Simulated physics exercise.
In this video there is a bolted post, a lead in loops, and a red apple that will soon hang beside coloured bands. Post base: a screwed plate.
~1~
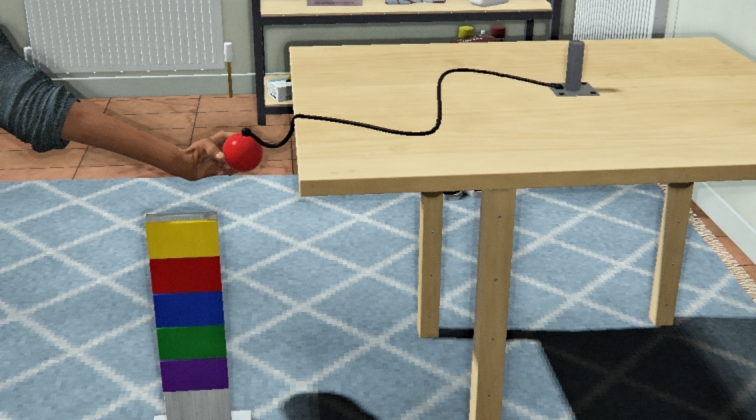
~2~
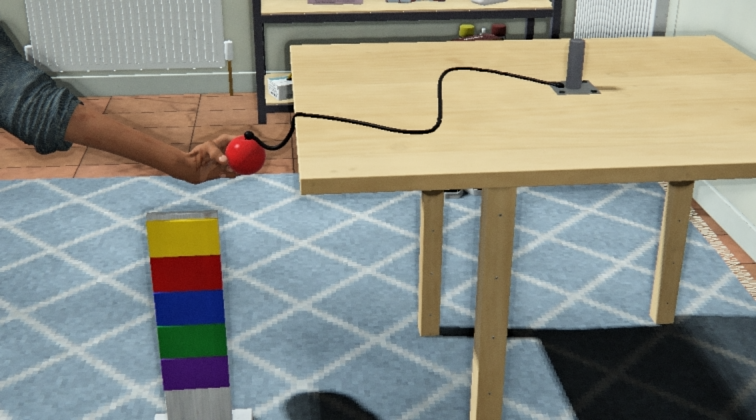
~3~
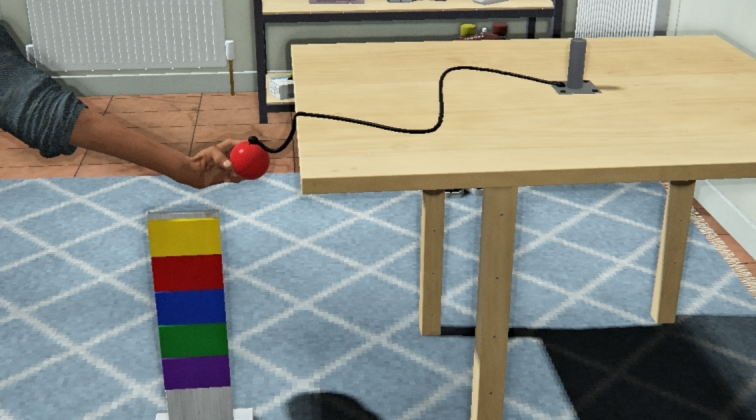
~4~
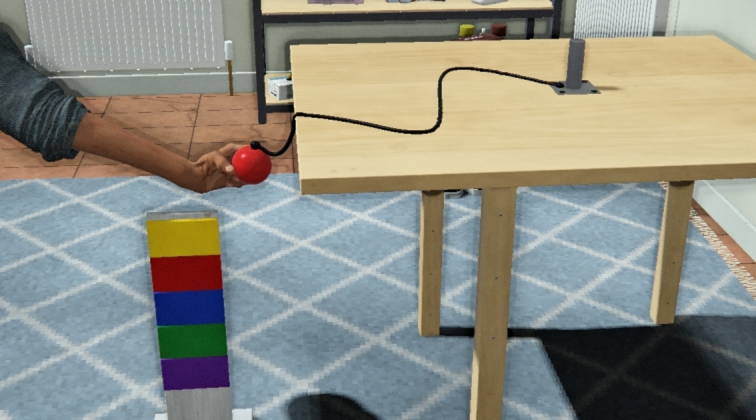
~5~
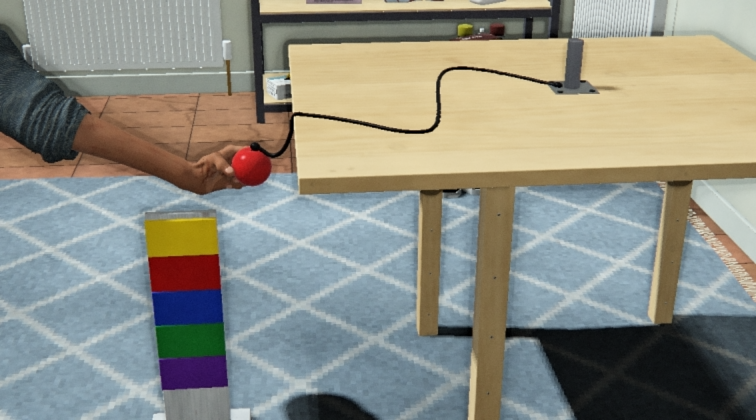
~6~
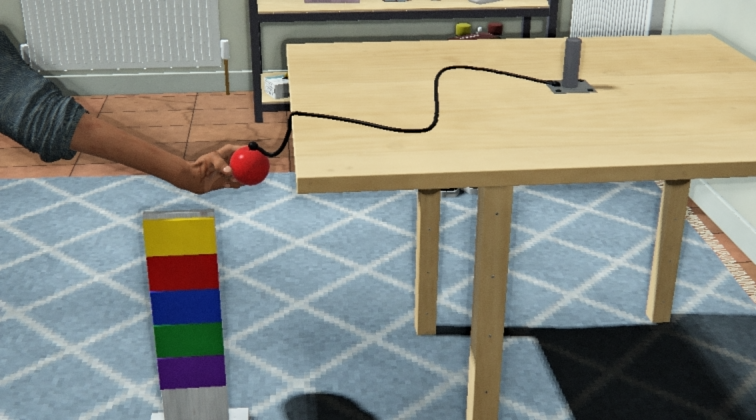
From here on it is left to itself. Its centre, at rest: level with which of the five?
Purple.
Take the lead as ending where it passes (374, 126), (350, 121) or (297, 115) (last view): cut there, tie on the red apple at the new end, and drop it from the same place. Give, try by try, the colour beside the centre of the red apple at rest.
Try 1 - yellow; try 2 - red; try 3 - blue.
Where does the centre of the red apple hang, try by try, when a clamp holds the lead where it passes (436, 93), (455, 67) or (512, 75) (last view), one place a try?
(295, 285), (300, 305), (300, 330).
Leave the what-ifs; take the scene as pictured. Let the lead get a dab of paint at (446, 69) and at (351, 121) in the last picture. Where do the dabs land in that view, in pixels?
First: (427, 90). Second: (294, 221).
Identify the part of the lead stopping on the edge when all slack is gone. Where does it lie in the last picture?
Close to (437, 110).
A little later, apple near (306, 333); level with purple.
Next, apple near (296, 339); level with purple.
When it is over, apple near (302, 344); level with purple. At purple.
